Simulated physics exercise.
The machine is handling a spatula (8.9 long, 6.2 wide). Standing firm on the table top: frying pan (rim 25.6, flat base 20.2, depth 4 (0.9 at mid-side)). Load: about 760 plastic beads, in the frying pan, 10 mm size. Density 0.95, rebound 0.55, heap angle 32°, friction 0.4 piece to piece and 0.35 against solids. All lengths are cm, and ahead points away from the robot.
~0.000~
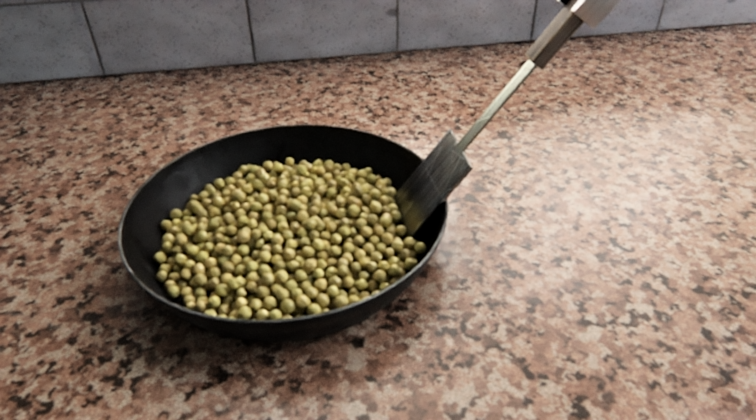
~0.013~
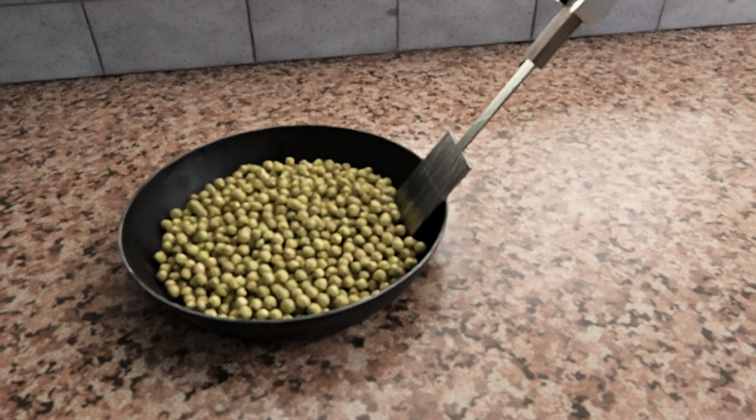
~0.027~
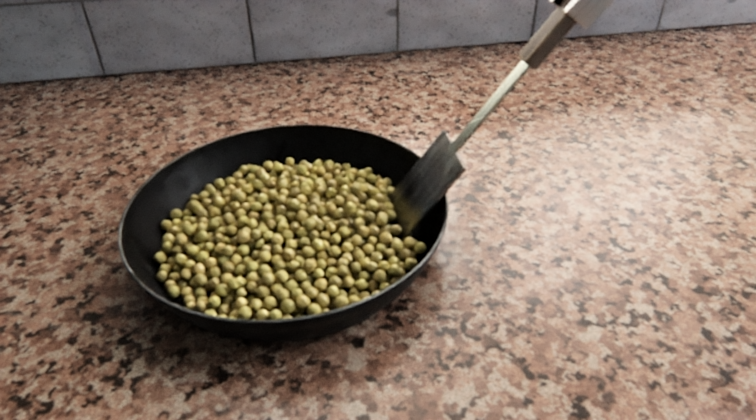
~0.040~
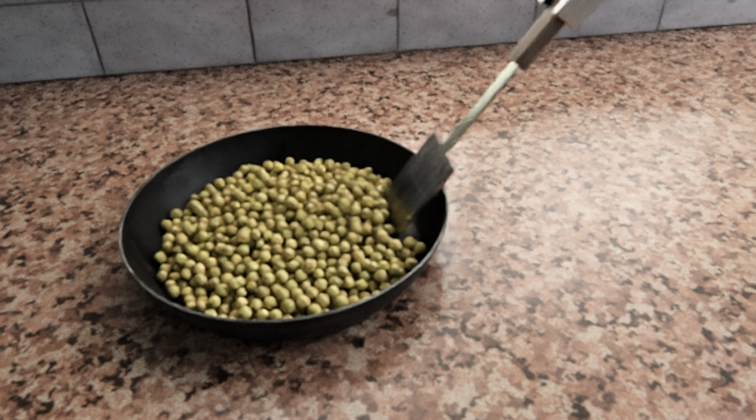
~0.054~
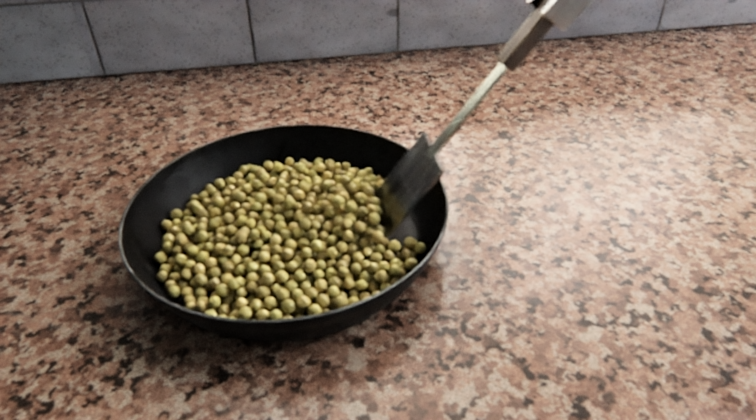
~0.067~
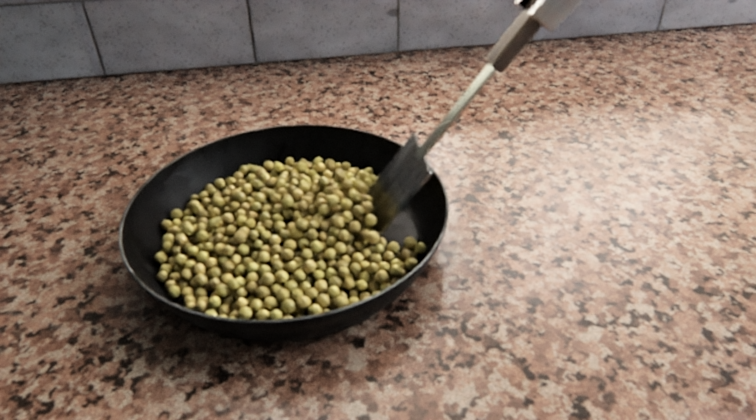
A black frying pan full of small olive-green beads sits left of centre on a speckled pinkish-brown countertop, seen from above at an angle, with grey tiles behind. A metal spatula with a brown-and-silver handle slants in from the upper right, its dark blade inside the pan's right edge. The blade slides a little leftward, pushing nearby beads inward and baring some pan, while the camera stays still.
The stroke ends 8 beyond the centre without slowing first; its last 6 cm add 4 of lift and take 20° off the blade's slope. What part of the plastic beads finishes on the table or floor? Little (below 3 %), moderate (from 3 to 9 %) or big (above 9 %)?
Share on the table or floor: Moderate (from 3 to 9 %).
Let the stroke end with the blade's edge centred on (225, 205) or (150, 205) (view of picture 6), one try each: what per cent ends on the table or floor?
About 0 and 10 per cent.
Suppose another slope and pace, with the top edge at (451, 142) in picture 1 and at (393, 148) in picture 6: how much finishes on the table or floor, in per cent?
Some 10 per cent.
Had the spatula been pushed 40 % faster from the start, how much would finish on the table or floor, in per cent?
It would be near 10 per cent.
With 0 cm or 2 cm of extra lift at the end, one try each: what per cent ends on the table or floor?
Some 0 and 0 per cent.
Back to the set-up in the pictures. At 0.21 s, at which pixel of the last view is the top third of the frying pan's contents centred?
At about (230, 223).
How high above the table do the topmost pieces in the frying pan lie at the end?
About 5.0 cm.
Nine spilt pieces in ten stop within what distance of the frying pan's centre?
About 40 cm.
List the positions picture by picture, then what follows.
In the first frame, spatula top edge at (461, 147), sloping 53°; upper third of the load around (295, 223), from x 160 to 420, top at y 160; 758 in the frying pan.
In the second frame, spatula top edge at (460, 148), sloping 53°; upper third of the load around (295, 223), from x 160 to 420, top at y 160.
In the third frame, spatula top edge at (455, 148), sloping 53°; upper third of the load around (296, 224), from x 160 to 420, top at y 160.
In the fourth frame, spatula top edge at (445, 149), sloping 53°; upper third of the load around (301, 220), from x 160 to 420, top at y 160.
In the fifth frame, spatula top edge at (434, 150), sloping 53°; upper third of the load around (304, 219), from x 160 to 420, top at y 160.
In the sixth frame, spatula top edge at (423, 152), sloping 53°; upper third of the load around (304, 220), from x 160 to 420, top at y 160; 758 in the frying pan.
By 0.14 s, sloping 53°, highest piece 5 above the table; 758 in the frying pan.
By 0.21 s, sloping 46°, highest piece 6 above the table; 758 in the frying pan.
By 0.45 s, sloping 33°, highest piece 5 above the table; 722 in the frying pan, 34 on the table or floor, 2 on the blade or in flight.
By 1.50 s, sloping 33°, highest piece 5 above the table; 722 in the frying pan, 36 on the table or floor.
Final count, 722 in the frying pan, 36 on the table or floor. That is 5 % on the table or floor.
